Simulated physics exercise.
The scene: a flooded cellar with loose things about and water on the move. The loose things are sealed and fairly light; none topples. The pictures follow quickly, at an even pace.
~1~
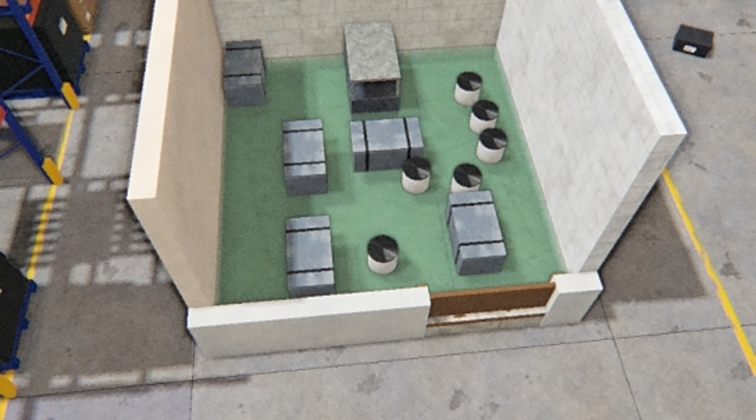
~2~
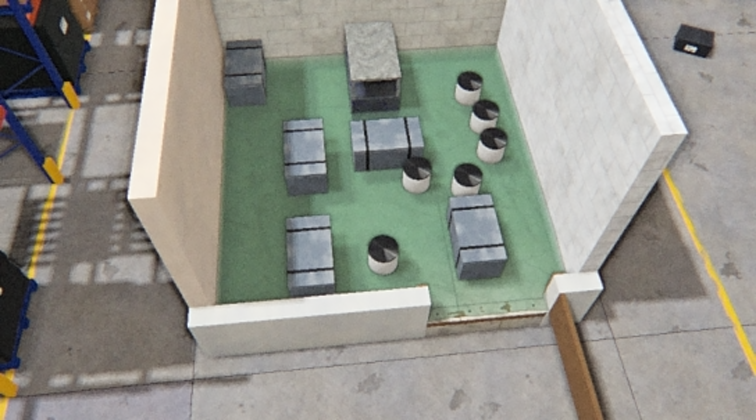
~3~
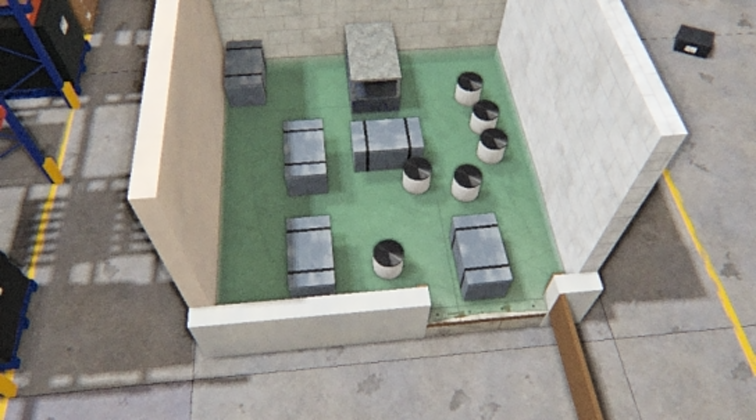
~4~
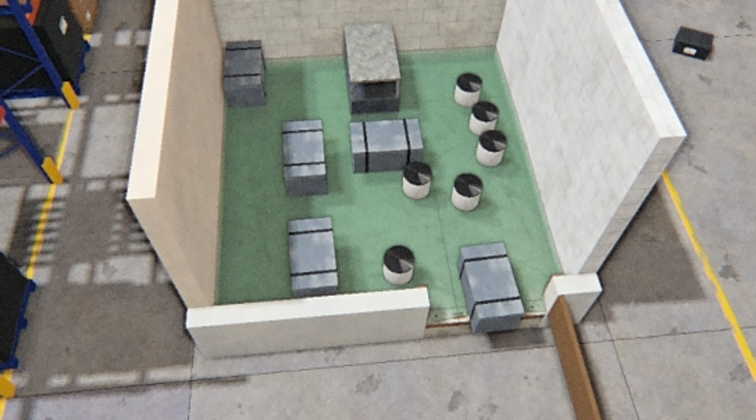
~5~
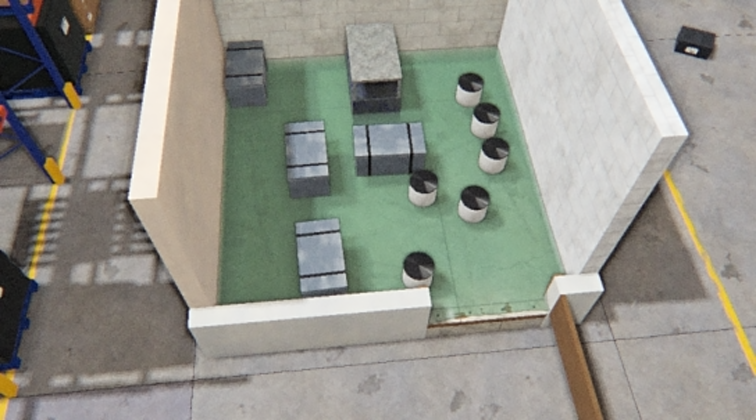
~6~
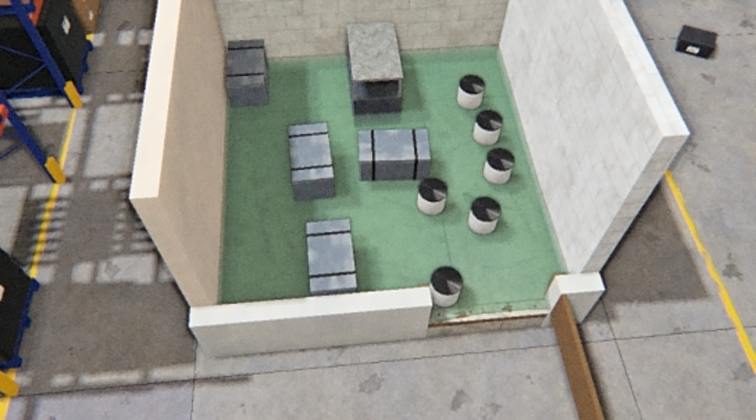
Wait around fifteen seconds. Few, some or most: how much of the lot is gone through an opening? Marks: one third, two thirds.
That comes to two thirds or more.
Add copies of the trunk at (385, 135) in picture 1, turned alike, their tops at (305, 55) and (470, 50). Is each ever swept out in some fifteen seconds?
One after the other: Inside, stays.
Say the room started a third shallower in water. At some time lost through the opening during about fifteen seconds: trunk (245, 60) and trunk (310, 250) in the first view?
In turn: Left behind, washed out.
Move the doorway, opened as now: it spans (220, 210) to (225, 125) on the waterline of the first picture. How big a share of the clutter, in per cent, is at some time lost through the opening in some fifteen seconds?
About 10 per cent.
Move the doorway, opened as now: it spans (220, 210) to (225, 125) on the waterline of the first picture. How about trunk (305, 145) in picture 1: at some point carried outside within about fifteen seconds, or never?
For that one: Out.
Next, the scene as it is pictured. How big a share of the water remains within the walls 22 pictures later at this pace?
Some 52 per cent.
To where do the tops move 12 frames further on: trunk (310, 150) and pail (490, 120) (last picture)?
Near (378, 192) and (527, 201).
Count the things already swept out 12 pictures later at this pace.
It comes to 6.
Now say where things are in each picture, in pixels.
The first frame shows a pail at (383, 248), afloat; a pail at (468, 175), afloat; 0 of 11 have shifted.
The second frame shows a pail at (383, 248) floats; a pail at (468, 174) floats; 0 of 11 have shifted.
The third frame shows a pail at (389, 253) floats, close to its start; a pail at (468, 176) floats; 2 of 11 have shifted.
The fourth frame shows a pail at (399, 259), afloat, close to its start; a pail at (468, 185), afloat, close to its start; 3 of 11 have shifted.
The fifth frame shows a pail at (419, 265), afloat, a stride from its start; a pail at (475, 197) floats, close to its start; 6 of 11 have shifted.
The sixth frame shows a pail at (447, 280), afloat, a stride from its start; a pail at (486, 209), afloat, a stride from its start; 9 of 11 have shifted.
A moment on, 2 of 11 are out; 9 afloat.
Next, 6 of 11 are out; 5 afloat.
Later, 8 of 11 are out; 3 afloat.
In the end, 9 of 11 are out; 2 afloat.
